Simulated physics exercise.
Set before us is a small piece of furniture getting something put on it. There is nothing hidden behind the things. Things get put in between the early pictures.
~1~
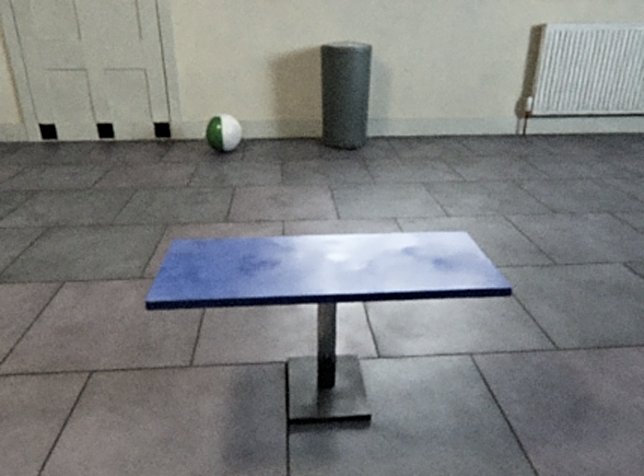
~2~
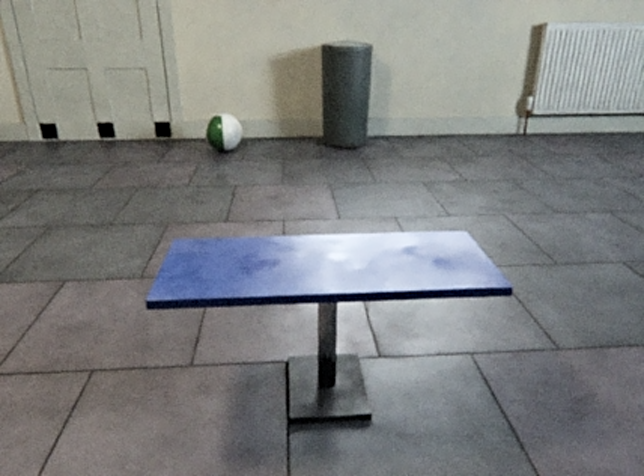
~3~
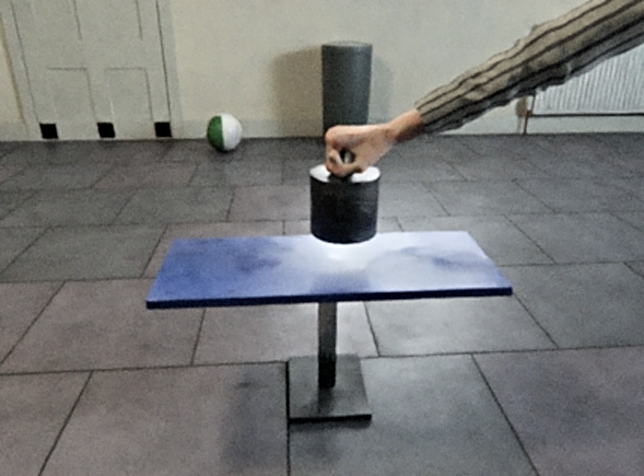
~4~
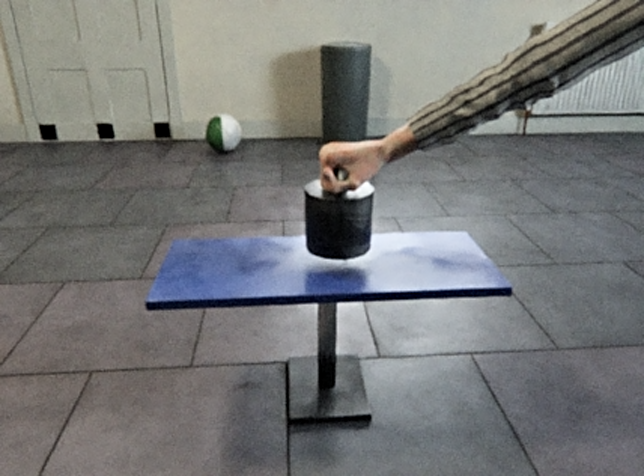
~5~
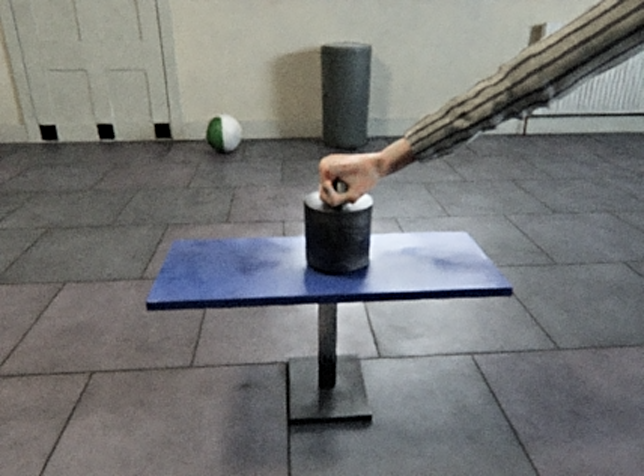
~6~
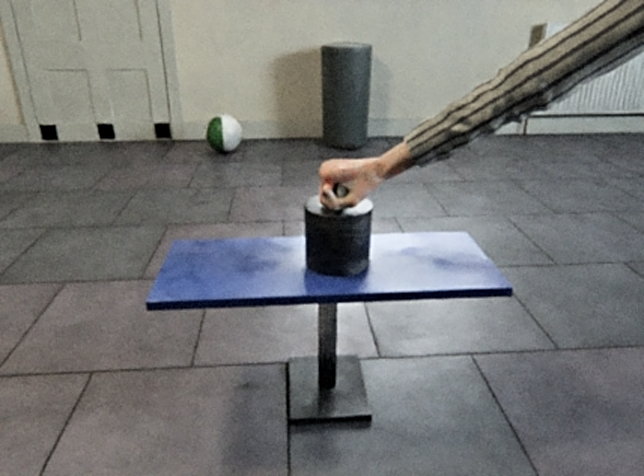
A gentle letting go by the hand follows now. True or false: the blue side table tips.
False.
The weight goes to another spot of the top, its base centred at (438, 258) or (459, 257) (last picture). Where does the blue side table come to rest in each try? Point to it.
Around (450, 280) and (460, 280).
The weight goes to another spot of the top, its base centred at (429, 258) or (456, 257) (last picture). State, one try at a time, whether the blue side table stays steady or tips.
First it keels over, then it keels over.
Then, 0.28 s past the last view, blue side table at rest near (328, 266).
Finally, the blue side table stays flat on its feet, near (328, 266).
